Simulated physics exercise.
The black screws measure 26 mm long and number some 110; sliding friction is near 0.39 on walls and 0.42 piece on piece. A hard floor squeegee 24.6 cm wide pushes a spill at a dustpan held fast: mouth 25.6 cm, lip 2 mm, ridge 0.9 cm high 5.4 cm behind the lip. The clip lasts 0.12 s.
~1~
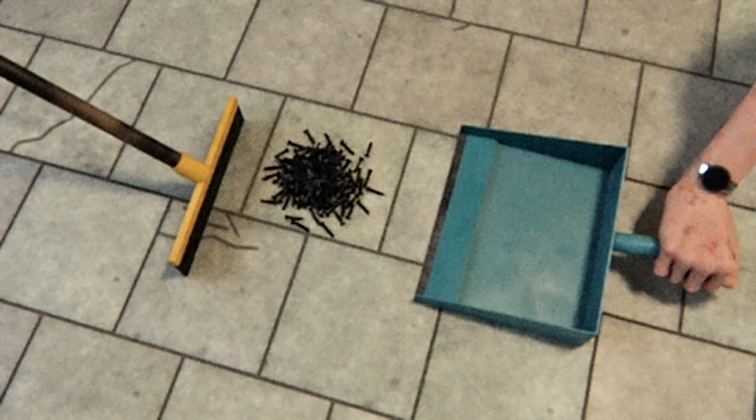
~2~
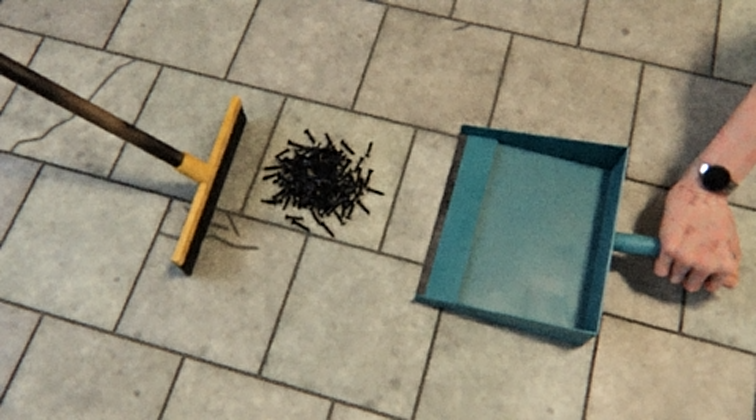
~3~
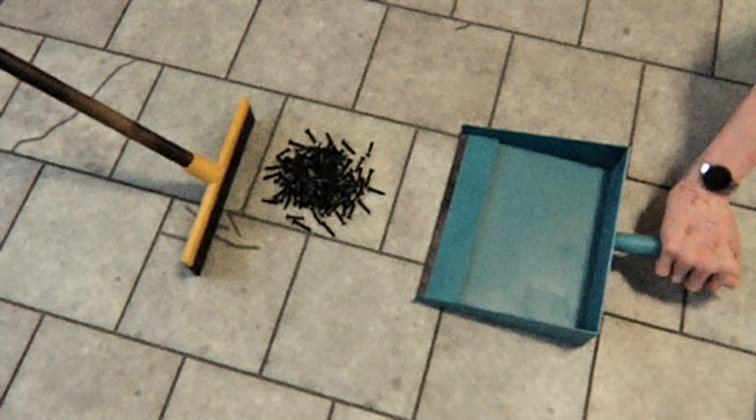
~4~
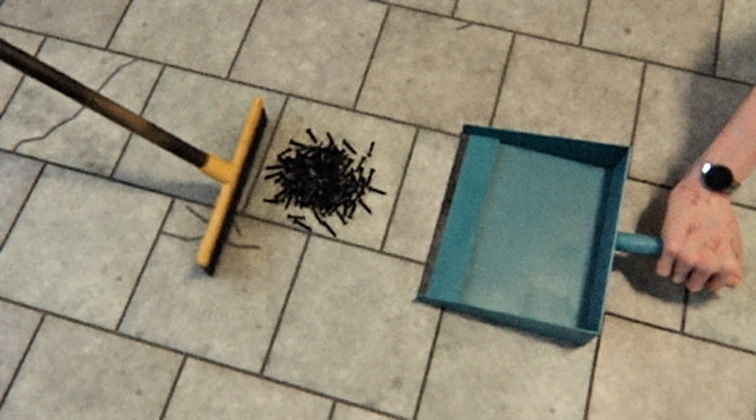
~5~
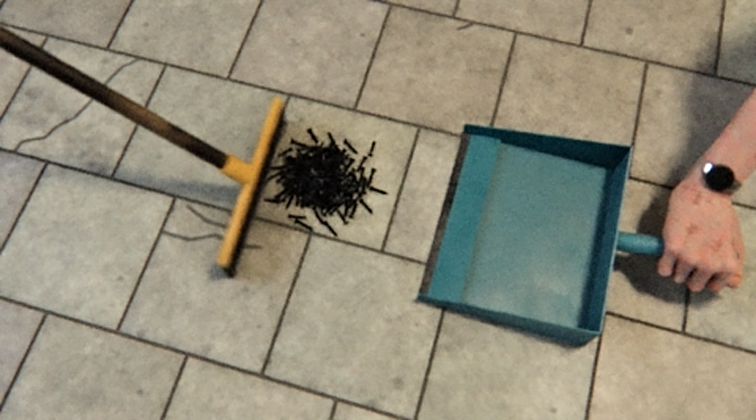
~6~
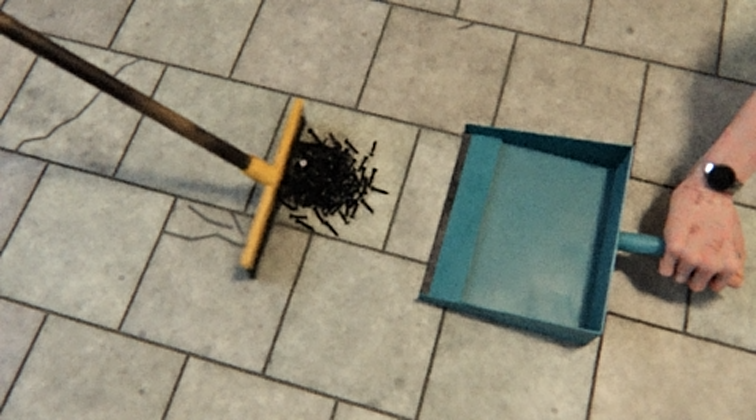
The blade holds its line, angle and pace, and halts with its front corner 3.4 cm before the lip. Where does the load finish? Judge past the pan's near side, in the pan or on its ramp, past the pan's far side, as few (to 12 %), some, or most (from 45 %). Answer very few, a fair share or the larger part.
Near side very few, pan the larger part, far side very few.
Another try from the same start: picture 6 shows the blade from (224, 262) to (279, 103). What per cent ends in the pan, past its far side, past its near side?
Pan 35, far 0, near 0.
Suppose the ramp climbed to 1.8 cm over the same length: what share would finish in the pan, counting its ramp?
It would be near 50 per cent.
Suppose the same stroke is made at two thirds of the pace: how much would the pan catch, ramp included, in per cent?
It would be near 35 per cent.
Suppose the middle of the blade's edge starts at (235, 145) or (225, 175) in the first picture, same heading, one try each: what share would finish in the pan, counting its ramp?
About 70 and 60 per cent.
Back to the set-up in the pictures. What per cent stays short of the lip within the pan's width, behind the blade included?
Some 30 per cent.
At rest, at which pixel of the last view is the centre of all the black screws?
Around (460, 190).
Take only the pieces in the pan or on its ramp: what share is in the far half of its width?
Roughly 80 per cent.
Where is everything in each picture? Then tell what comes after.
Blade from (175, 261) to (234, 102), moved 0.0 cm, 0 of the pieces shifted so far; middle of the pieces at (314, 178); pan at (531, 237), in the first frame.
Blade from (178, 261) to (237, 102), moved 0.4 cm, 0 of the pieces shifted so far; middle of the pieces at (315, 177), in the second frame.
Blade from (187, 262) to (246, 103), moved 1.4 cm, 0 of the pieces shifted so far; middle of the pieces at (315, 177), in the third frame.
Blade from (202, 262) to (259, 103), moved 3.2 cm, 0 of the pieces shifted so far; middle of the pieces at (317, 177), in the fourth frame.
Blade from (223, 263) to (278, 104), moved 5.7 cm, 2 of the pieces shifted so far; middle of the pieces at (318, 177), in the fifth frame.
Blade from (246, 265) to (300, 105), moved 8.5 cm, 38 of the pieces shifted so far; middle of the pieces at (318, 176); pan at (536, 236), in the sixth frame.
Then, 0.09 s after the last picture, middle of the blade 12 cm from the lip; 0 % over the lip, far side 0 %, near side 0 %.
Then, 0.16 s after the last picture, middle of the blade 5 cm from the lip; 5 % over the lip, far side 0 %, near side 0 %.
Then, 0.37 s after the last picture, middle of the blade 4 cm from the lip; 65 % over the lip, far side 5 %, near side 0 %.
In the end, near side 0 %, pan 65 %, far side 5 %, in front of the lip or behind the blade 30 %.
